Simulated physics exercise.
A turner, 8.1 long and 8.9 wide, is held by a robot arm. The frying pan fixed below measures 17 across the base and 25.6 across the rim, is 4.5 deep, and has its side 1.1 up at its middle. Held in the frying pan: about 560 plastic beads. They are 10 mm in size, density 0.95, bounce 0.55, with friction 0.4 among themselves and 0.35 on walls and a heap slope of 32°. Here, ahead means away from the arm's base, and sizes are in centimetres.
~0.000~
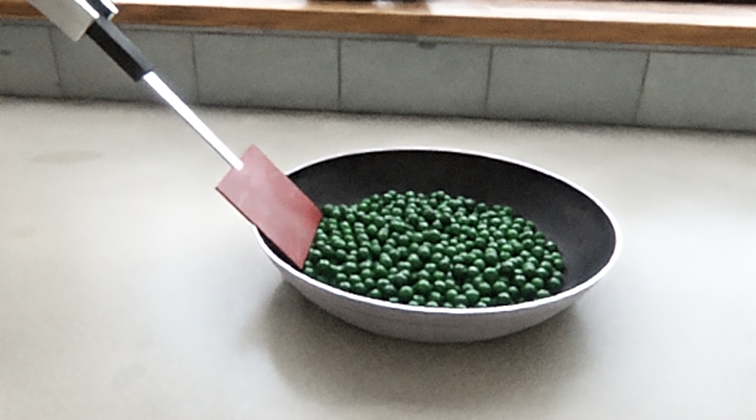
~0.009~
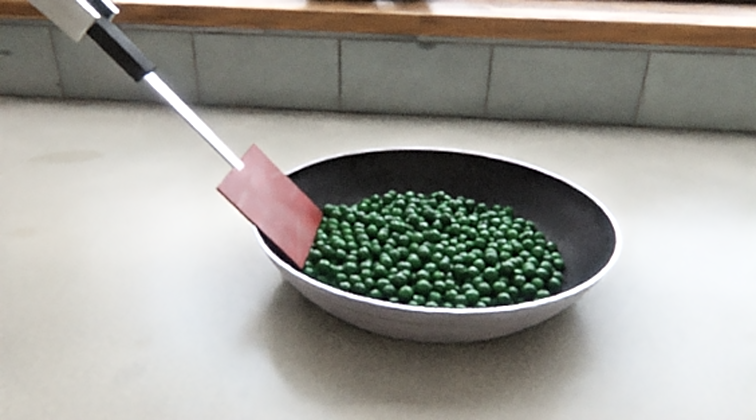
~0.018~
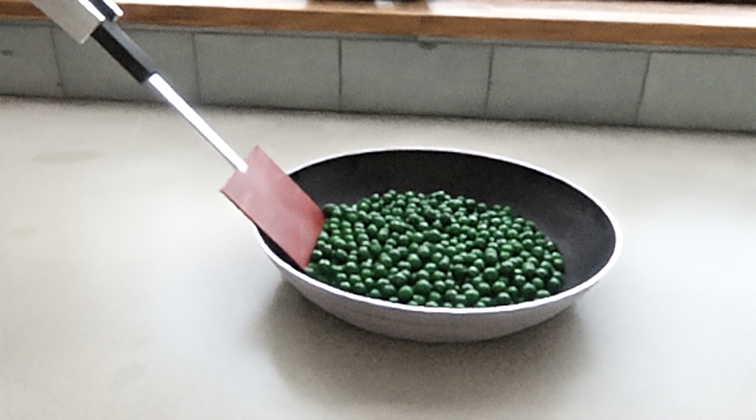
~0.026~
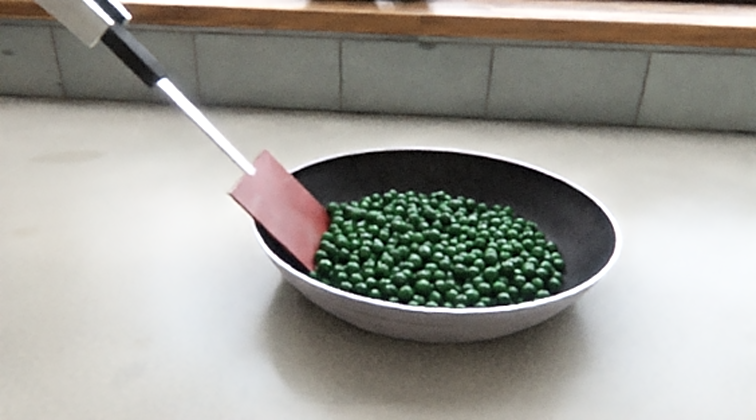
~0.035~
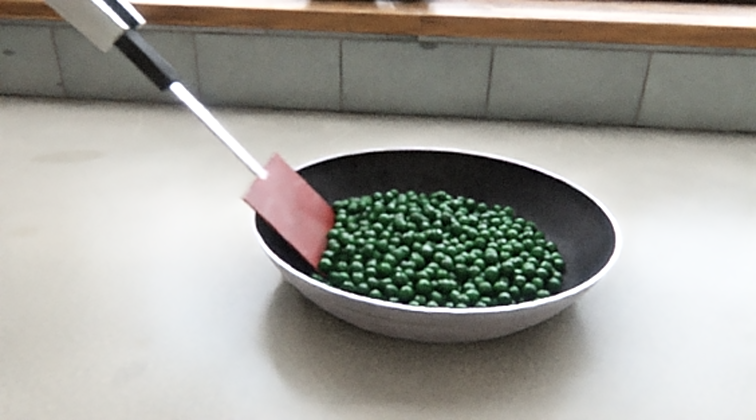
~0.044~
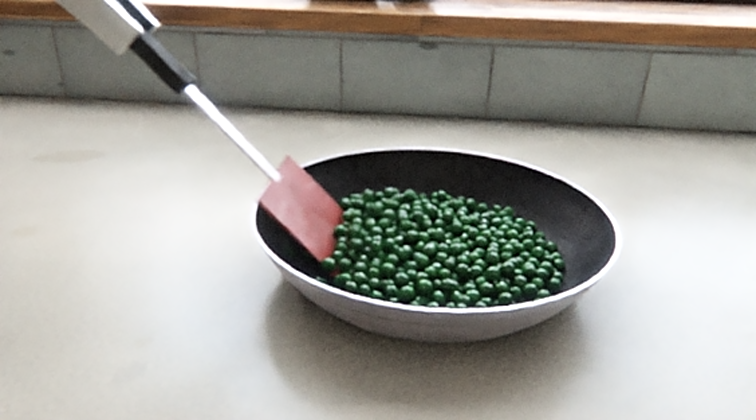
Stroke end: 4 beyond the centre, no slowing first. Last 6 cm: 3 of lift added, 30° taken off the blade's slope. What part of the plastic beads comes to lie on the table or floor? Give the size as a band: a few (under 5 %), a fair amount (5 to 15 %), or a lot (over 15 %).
A few, under 5 %.
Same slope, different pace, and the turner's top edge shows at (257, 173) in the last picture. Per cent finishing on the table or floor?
Share: Roughly 0 %.
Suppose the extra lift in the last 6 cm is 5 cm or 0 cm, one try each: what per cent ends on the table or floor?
It works out to some 10 per cent for the first setting and some 0 per cent for the second.
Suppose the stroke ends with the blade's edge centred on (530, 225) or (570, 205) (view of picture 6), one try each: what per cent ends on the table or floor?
First try roughly 10 percent, second roughly 30 percent.
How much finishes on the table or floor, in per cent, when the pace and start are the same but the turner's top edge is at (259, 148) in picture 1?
5 percent or thereabouts.
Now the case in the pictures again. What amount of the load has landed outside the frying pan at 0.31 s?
About 2 per cent.
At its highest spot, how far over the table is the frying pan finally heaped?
Some 5.0 cm above the table.
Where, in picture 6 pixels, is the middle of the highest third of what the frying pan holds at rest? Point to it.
The centre sits close to (542, 247).
After 0.07 s, sloping 46°, highest piece 7 above the table; 557 in the frying pan.
After 0.10 s, sloping 36°, highest piece 12 above the table; 556 in the frying pan, 1 on the blade or in flight.
After 0.31 s, sloping 17°, highest piece 19 above the table; 544 in the frying pan, 7 on the table or floor, 6 on the blade or in flight.
After 1.36 s, sloping 17°, highest piece 5 above the table; 544 in the frying pan, 13 on the table or floor.
In the end, 544 in the frying pan, 13 on the table or floor. That is 2 % on the table or floor.
